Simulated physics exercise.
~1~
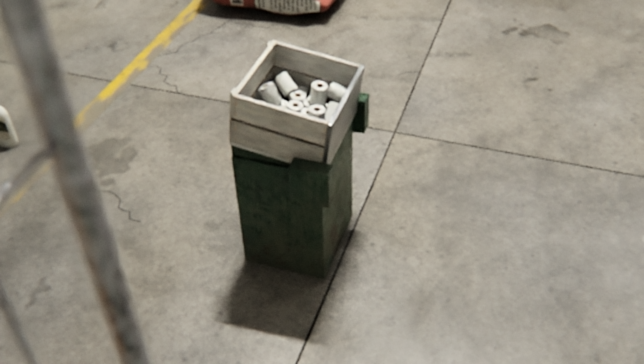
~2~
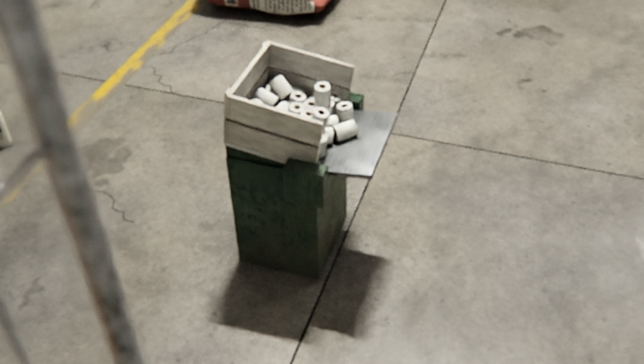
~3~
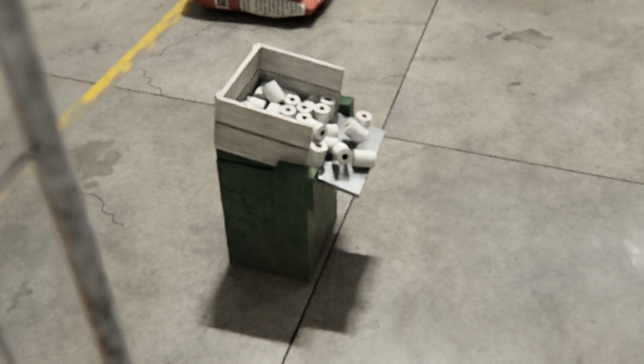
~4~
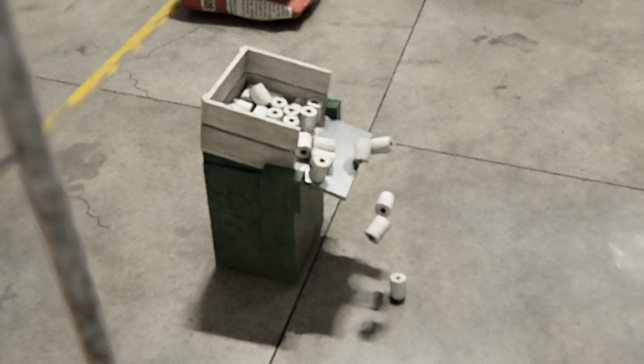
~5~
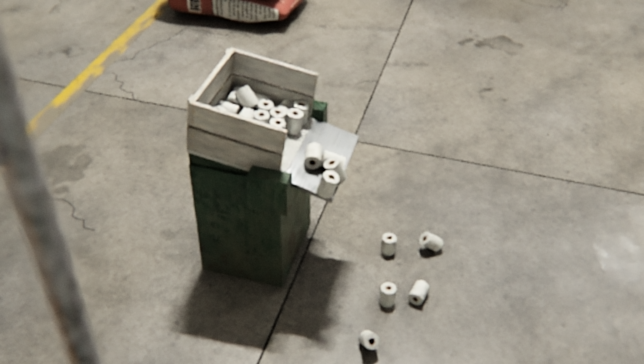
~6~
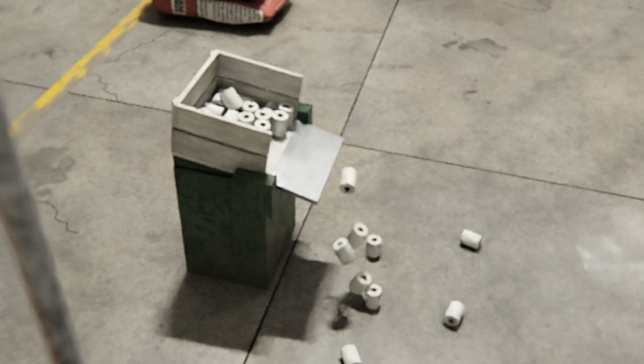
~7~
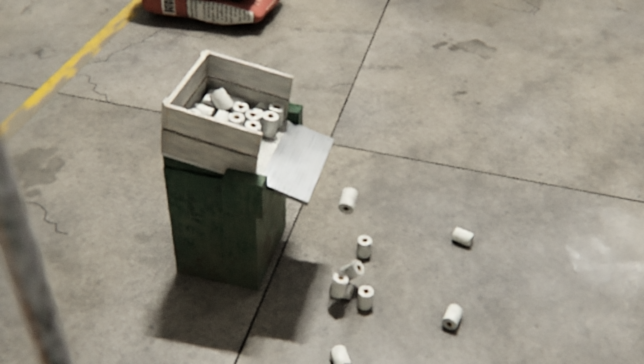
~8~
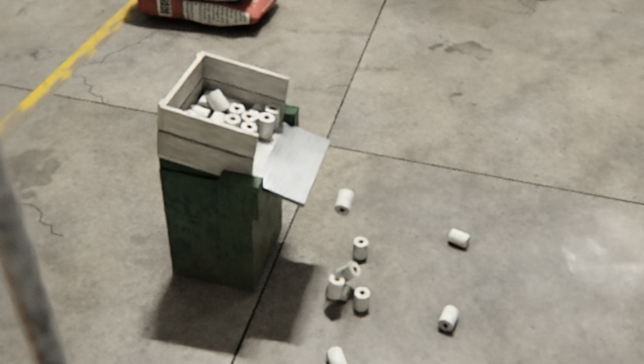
A flap on the right side of a white display bin atop a green stand swings open, and white paper rolls slide over it and drop to the concrete floor, where several lie scattered while many stay in the bin and the flap hangs empty.
